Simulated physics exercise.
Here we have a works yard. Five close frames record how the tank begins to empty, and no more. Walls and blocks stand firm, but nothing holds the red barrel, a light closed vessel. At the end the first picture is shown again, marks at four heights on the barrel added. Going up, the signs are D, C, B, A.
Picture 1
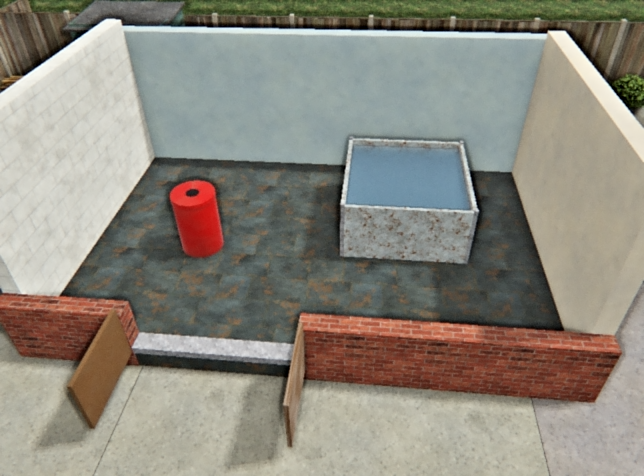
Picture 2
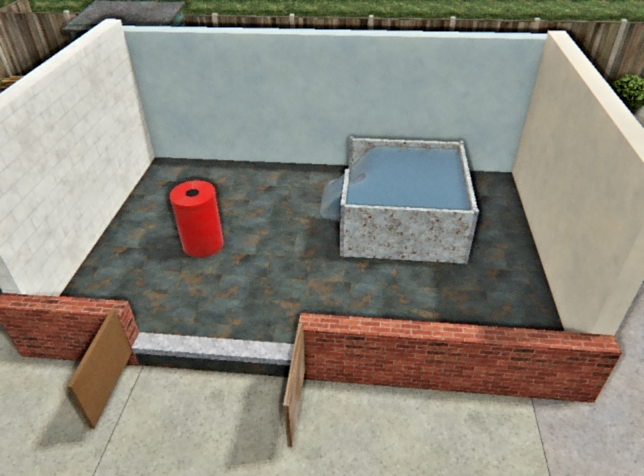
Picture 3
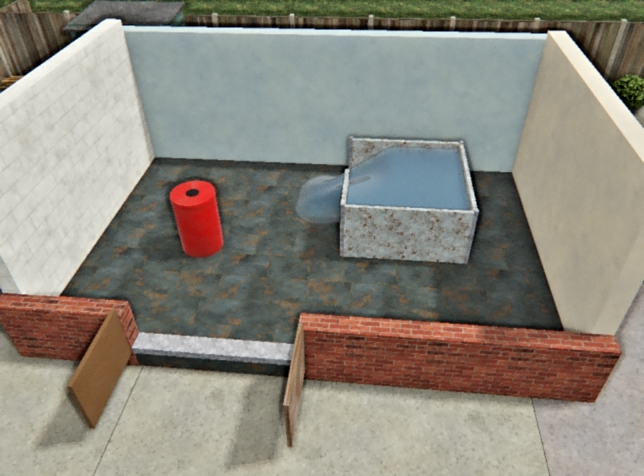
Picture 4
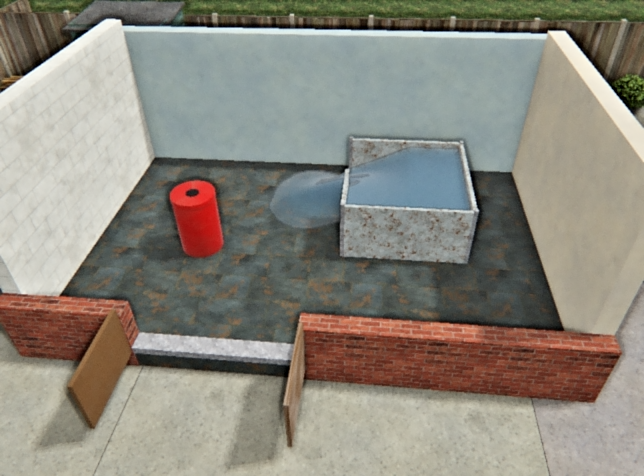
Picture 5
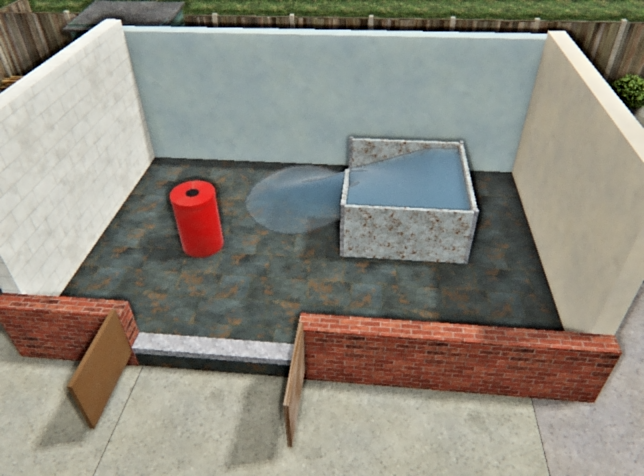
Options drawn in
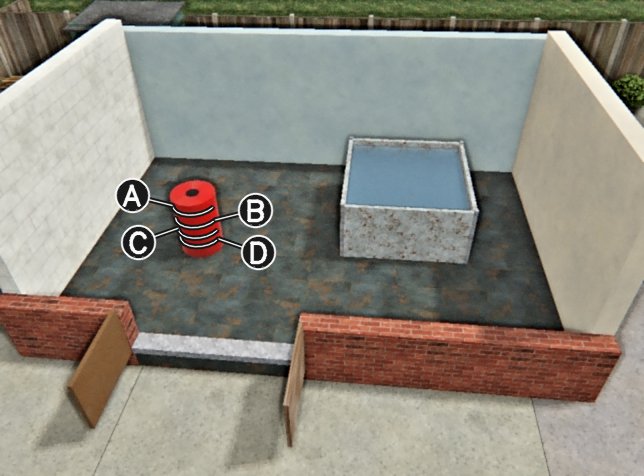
A walled yard held a stone tank full of water and a red barrel, and then water poured over the tank's left side and spread leftward across the dark ground.
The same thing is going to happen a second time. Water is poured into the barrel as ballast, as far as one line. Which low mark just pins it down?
D is the one.
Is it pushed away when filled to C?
No.
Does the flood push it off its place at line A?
No.
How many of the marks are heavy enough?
All of the four.
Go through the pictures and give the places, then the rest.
Lid of the red barrel at (192, 193); tank full, its middle at (407, 176); open gate at (214, 310).
Water covers 2 % of the ground and is seen nearest the barrel at (325, 210).
Water covers 4 % of the ground and is seen nearest the barrel at (301, 209).
Water covers 7 % of the ground and is seen nearest the barrel at (286, 221).
Lid of the red barrel at (192, 193); water covers 10 % of the ground and is seen nearest the barrel at (255, 214).
On the marked copy, A at (188, 215); B at (190, 227); C at (193, 238); D at (195, 246); from the bottom up D, C, B, A.
Choosing A, it does not move.
Choosing B, it does not move.
Choosing C, it does not move.
Choosing D, it does not move.
